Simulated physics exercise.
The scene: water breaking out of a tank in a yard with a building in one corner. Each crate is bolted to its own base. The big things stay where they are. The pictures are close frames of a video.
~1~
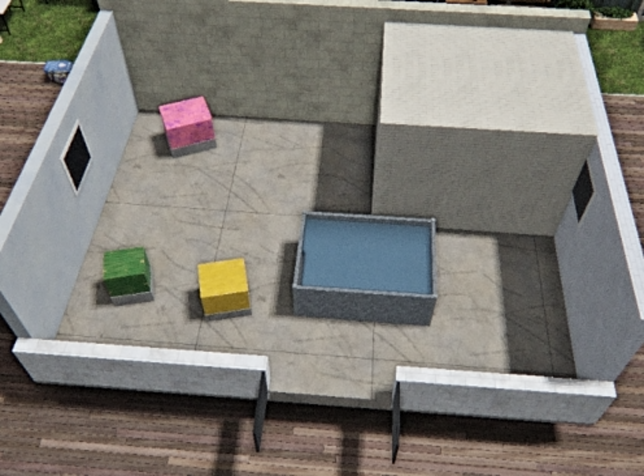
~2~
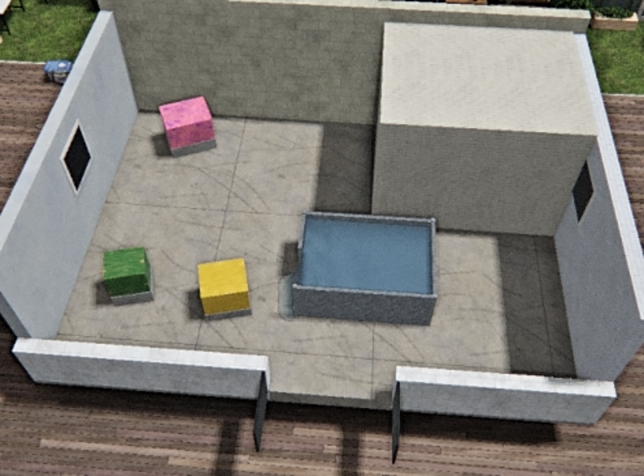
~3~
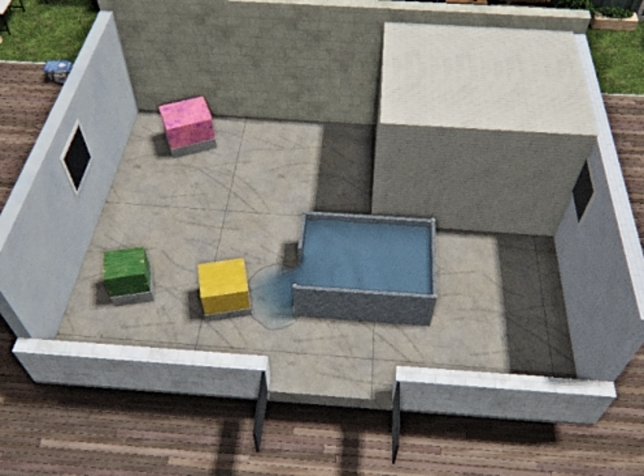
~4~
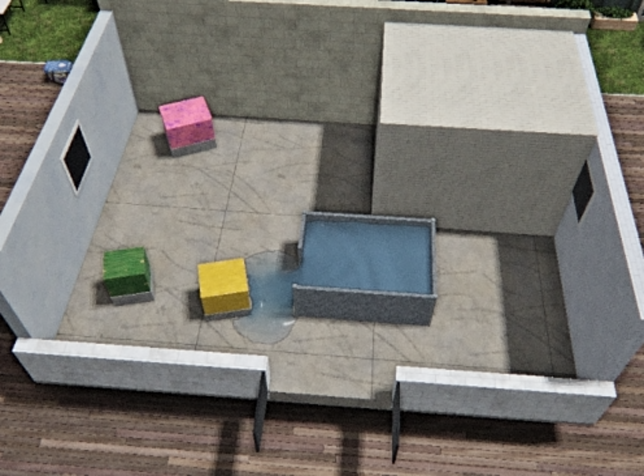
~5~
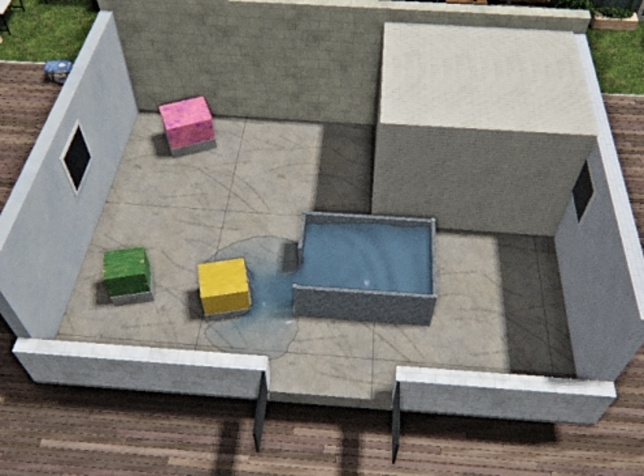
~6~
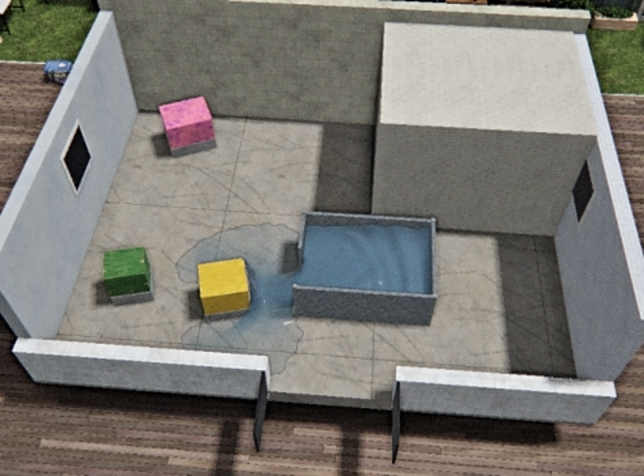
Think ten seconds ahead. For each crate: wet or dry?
In the end: The green crate escapes dry; the yellow crate is wetted; the pink crate escapes dry.
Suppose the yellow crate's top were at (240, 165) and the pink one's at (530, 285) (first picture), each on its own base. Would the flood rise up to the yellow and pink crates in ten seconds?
One by one: The yellow crate is spared; the pink crate is safe.
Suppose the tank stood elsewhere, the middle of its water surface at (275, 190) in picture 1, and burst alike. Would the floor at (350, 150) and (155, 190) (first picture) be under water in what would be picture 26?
One after the other: Free of water, wet.
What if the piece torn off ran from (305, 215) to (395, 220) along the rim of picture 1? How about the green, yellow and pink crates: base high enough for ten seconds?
My reading: The green crate remains dry, the yellow crate is safe, the pink crate gets wet.
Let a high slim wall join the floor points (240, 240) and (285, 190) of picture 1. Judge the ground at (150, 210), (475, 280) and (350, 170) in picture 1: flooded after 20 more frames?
One after the other: Covered, clear, flooded.
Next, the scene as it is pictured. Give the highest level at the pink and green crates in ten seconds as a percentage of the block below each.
In turn 70 and 40 per cent.
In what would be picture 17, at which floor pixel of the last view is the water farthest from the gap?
I would point to (126, 147).
A moment on, water covers 25 % of the floor; the green crate water round its plinth, the yellow crate water round its plinth, the pink crate not reached.
Next, water covers 50 % of the floor; the green crate water round its plinth, the yellow crate water round its plinth, the pink crate water round its plinth.
Then, water covers 70 % of the floor; the green crate water round its plinth, the yellow crate water round its plinth, the pink crate water round its plinth.
Later, water covers 75 % of the floor; the green crate water round its plinth, the yellow crate water round its plinth, the pink crate water round its plinth.
In the end, water covers 85 % of the floor; the green crate stayed above the water, the yellow crate was topped, the pink crate stayed above the water.
